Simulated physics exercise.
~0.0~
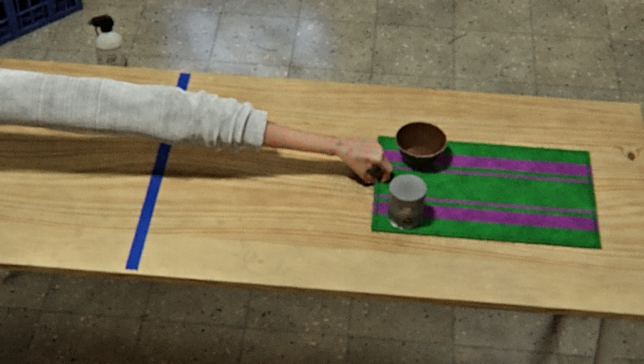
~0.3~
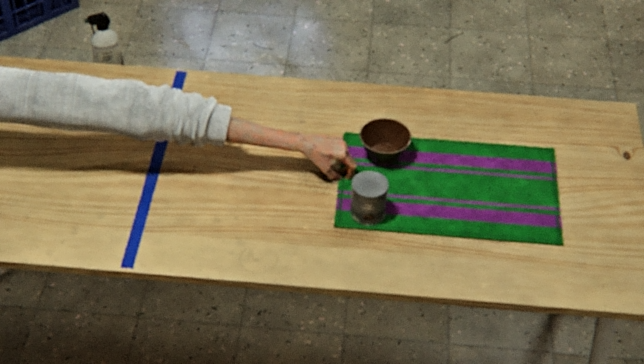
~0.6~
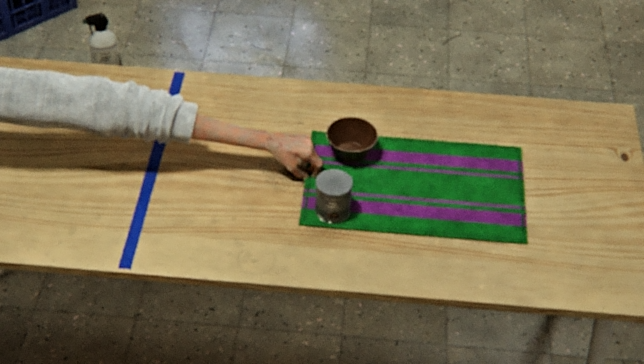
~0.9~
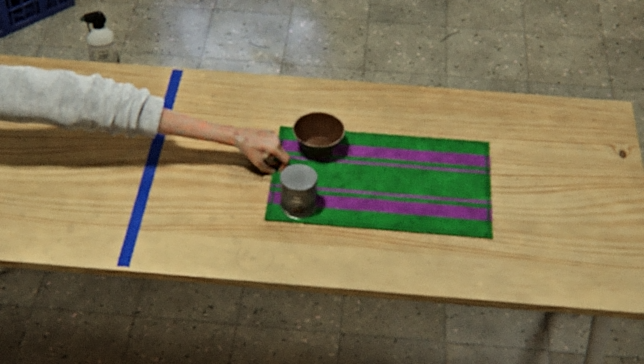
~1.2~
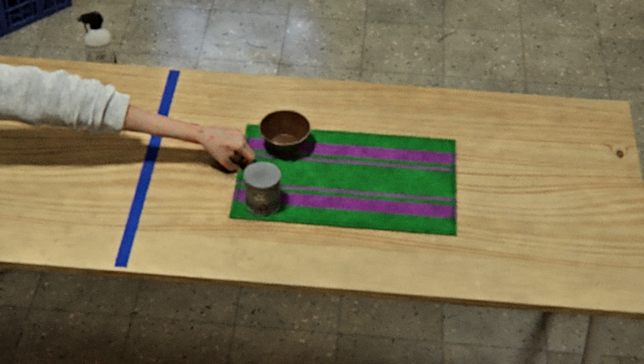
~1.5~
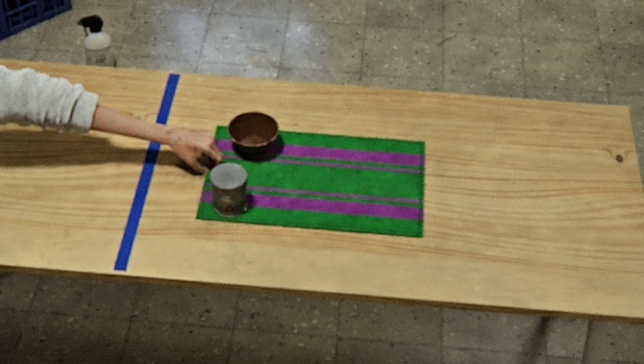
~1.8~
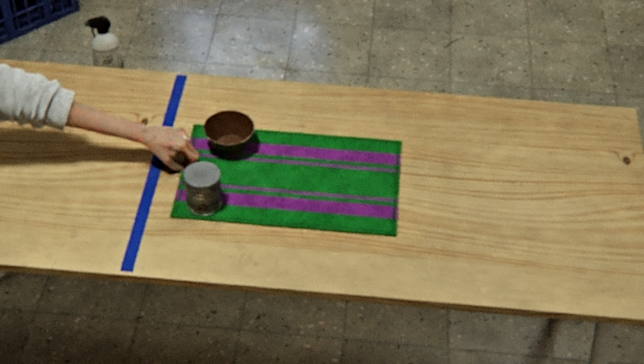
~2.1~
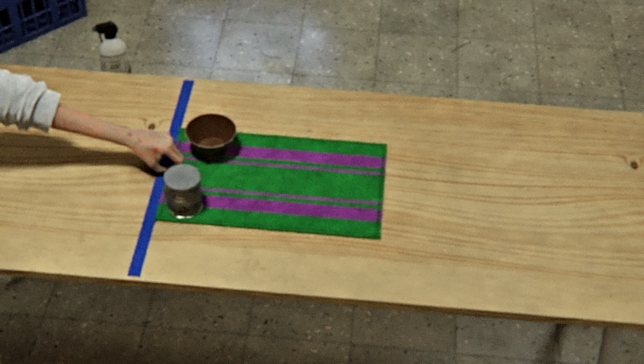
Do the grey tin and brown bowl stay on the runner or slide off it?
Both stay on the runner. The grey tin and the brown bowl are still sitting on the cloth when its edge is at the tape.
